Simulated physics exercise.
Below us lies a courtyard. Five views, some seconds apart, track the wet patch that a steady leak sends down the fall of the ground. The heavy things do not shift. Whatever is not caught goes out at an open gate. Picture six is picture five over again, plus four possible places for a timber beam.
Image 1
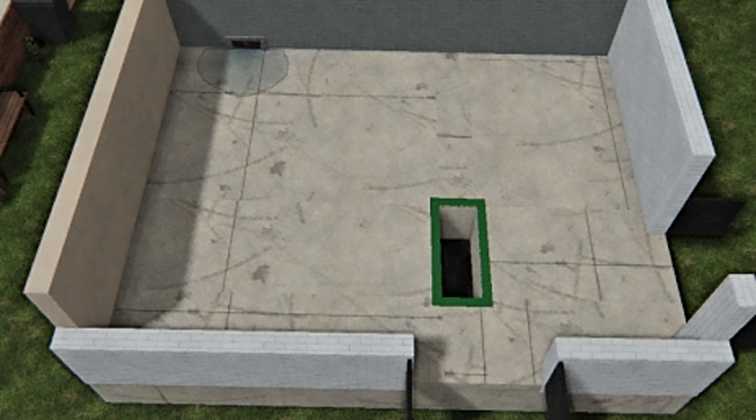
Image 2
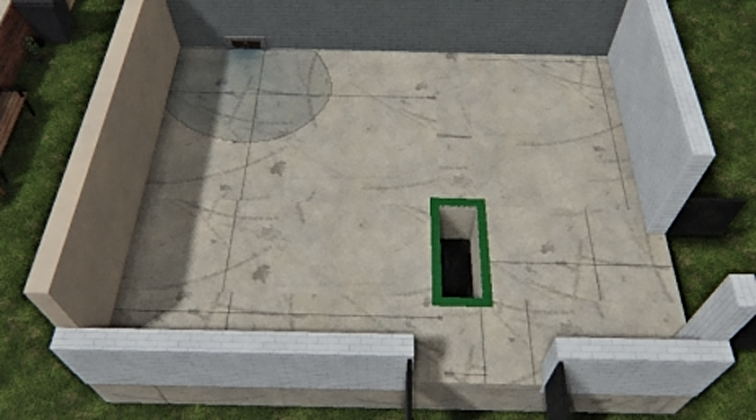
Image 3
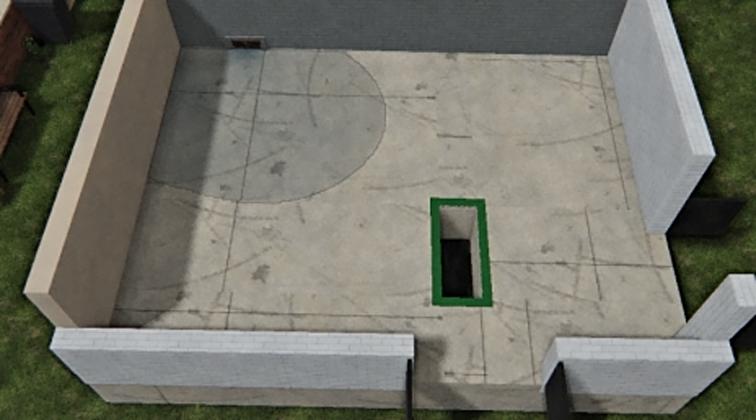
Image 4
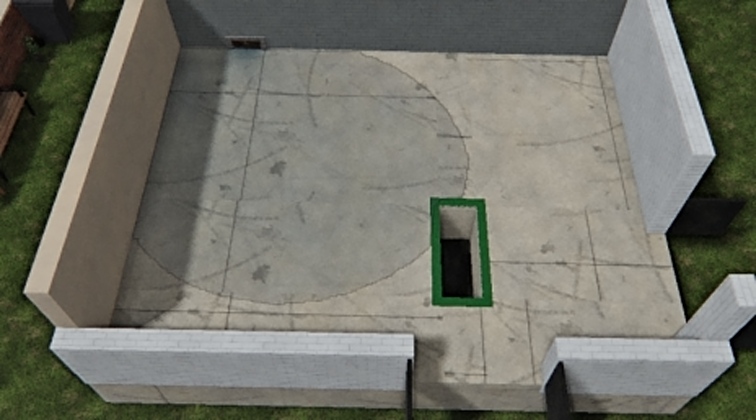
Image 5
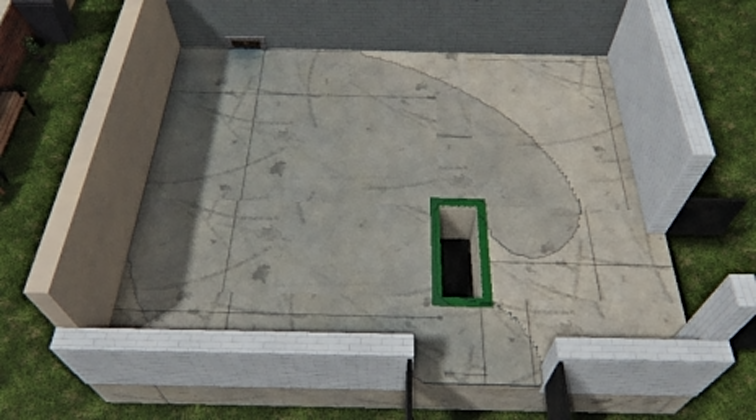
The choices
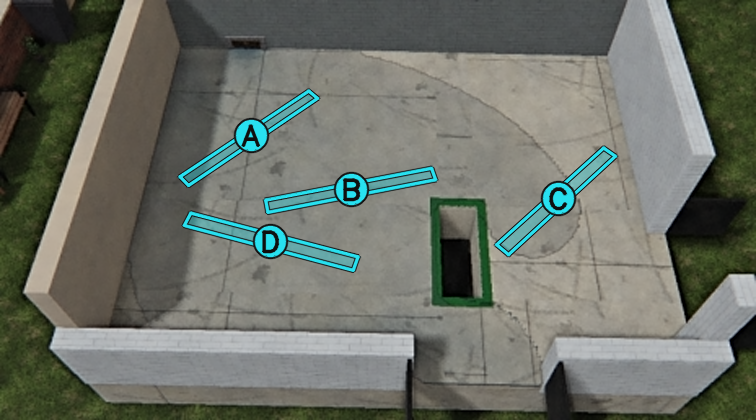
A dark film of water spreads from a small opening at the foot of the back wall, across the pale floor of a walled courtyard. Its rounded edge widens over the left side, reaches the green-rimmed rectangular drain, then passes around it toward the right and the front gap.
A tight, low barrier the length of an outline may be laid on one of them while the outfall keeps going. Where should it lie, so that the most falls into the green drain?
D is best.
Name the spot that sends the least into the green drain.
Here it is spot B.
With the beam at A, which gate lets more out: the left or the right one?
The right one.
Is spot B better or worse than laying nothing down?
Worse.
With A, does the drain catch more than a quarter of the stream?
No, it does not.
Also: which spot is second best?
That would be C.
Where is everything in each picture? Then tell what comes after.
Outfall at (247, 43); green drain at (460, 250); open gate at (658, 284); open gate at (476, 364); water covers 3 % of the ground and shows as far out as (256, 87); green drain still dry.
Water covers 11 % of the ground and shows as far out as (278, 132); green drain still dry.
Water covers 23 % of the ground and shows as far out as (302, 191); green drain still dry.
Water covers 45 % of the ground and shows as far out as (404, 260); green drain still dry.
Water covers 64 % of the ground and shows as far out as (553, 236); green drain taking water.
On the marked copy, A from (184, 181) to (313, 94); B from (266, 206) to (433, 174); C from (502, 249) to (609, 152); D from (187, 219) to (355, 263).
If A is chosen, about 17 % of the stream runs into the green drain, about 83 % out by the gates.
If B is chosen, about 9 % of the stream runs into the green drain, about 91 % out by the gates.
If C is chosen, about 42 % of the stream runs into the green drain, about 57 % out by the gates.
If D is chosen, about 60 % of the stream runs into the green drain, about 39 % out by the gates.
